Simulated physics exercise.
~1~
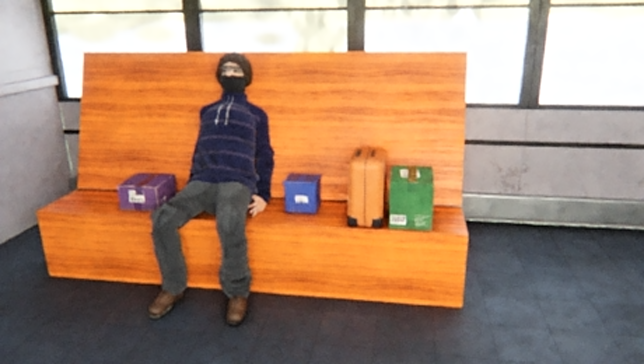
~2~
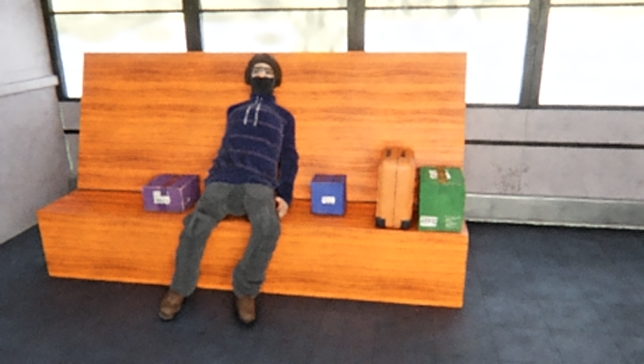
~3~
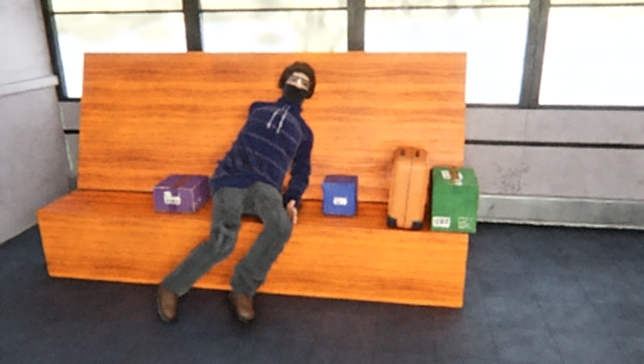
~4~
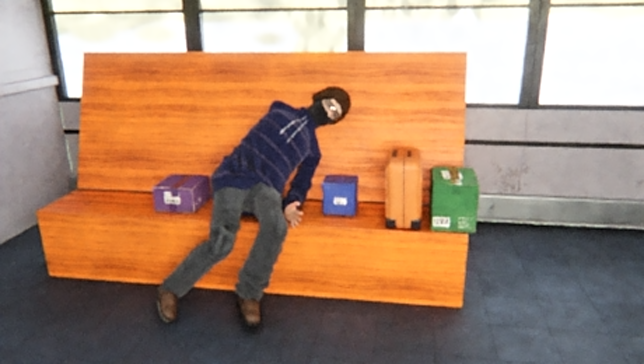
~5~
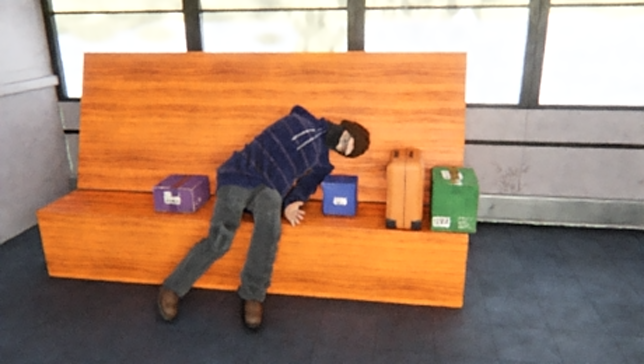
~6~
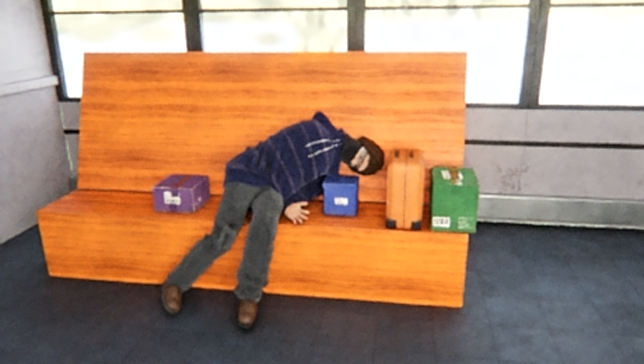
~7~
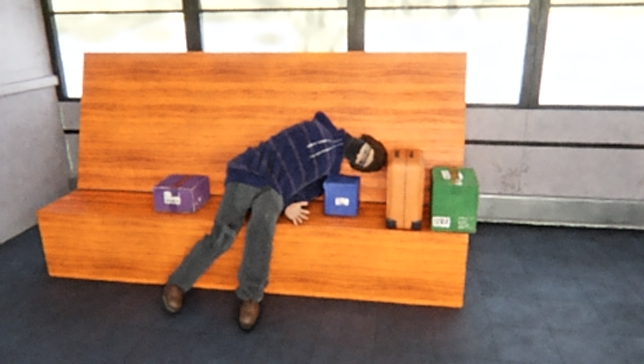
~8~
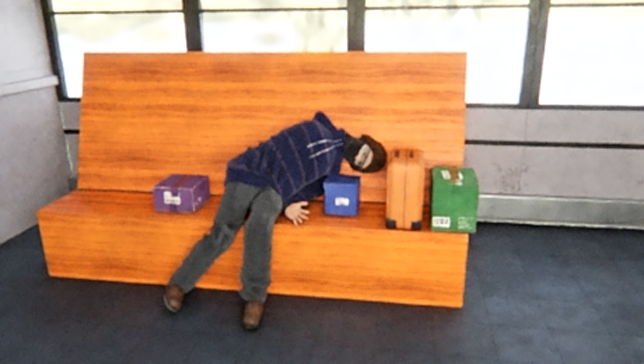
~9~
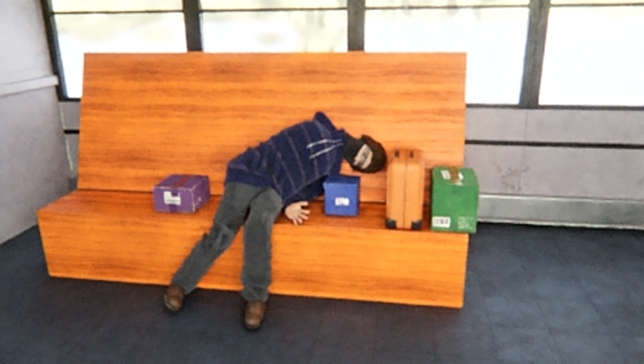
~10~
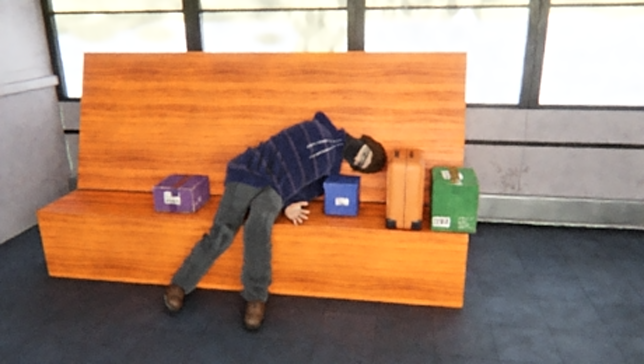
A seated passenger slides right with the luggage, then slumps sideways and lies still.
